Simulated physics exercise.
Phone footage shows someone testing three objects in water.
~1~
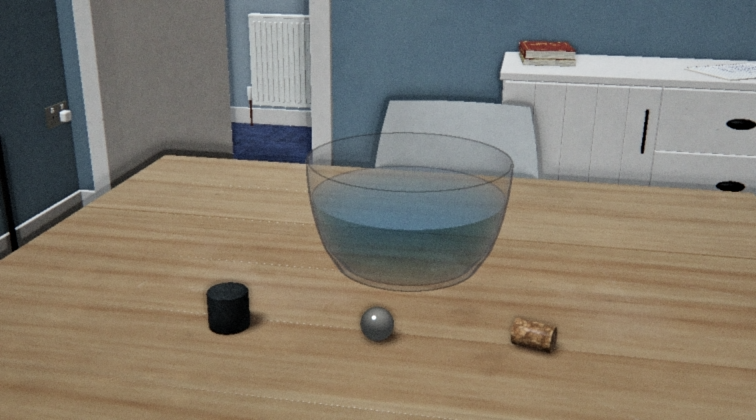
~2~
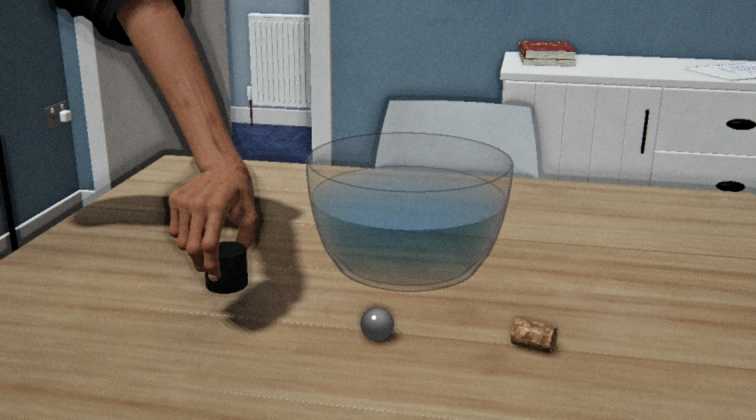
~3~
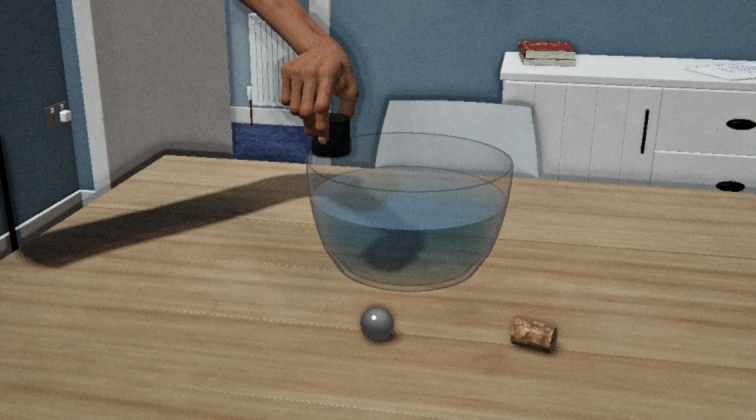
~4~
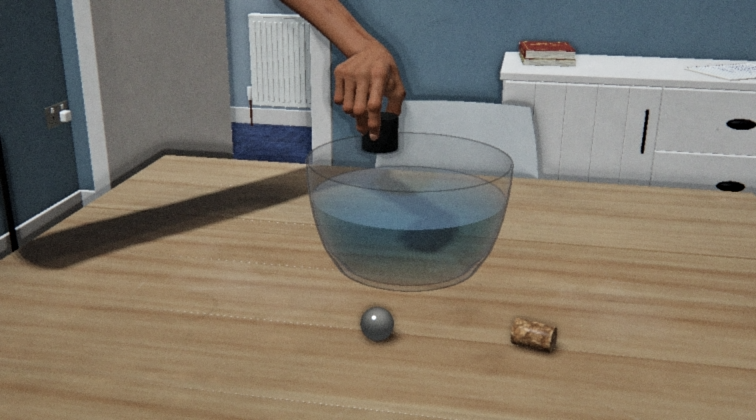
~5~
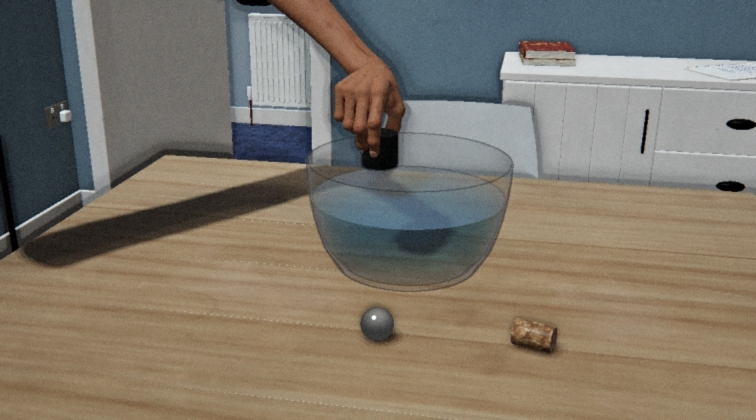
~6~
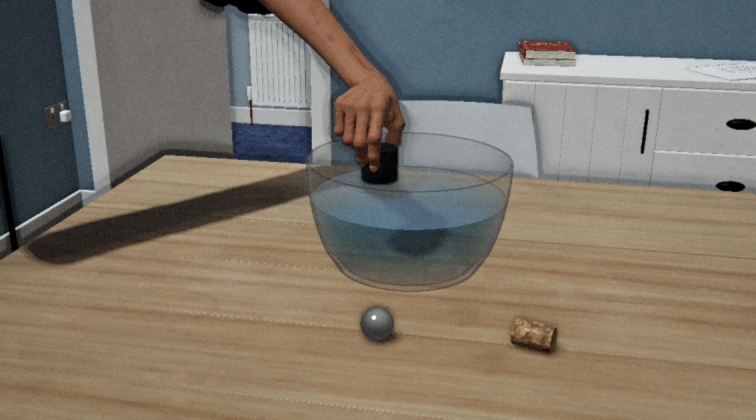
On a wooden table, a black cylinder, a grey ball and a cork sit in a row before a big glass bowl of water. A hand grips the cylinder, lifts it and carries it right, over the bowl. The hand then lowers it inside the rim to just above the water.
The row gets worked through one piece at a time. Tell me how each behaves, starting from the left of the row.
Going from the left, the first one heads down, the next one heads down, and the last one keeps afloat.
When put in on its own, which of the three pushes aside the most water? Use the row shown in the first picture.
Result: The leftmost of the three.
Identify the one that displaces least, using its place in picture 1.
I say it's the item at the right end.
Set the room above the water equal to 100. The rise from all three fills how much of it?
I'd say around 4 in a hundred.
Soon after, the iron weight goes to the bottom.
Later, the steel ball goes to the bottom.
In the end, the cork floats; afloat, cork.
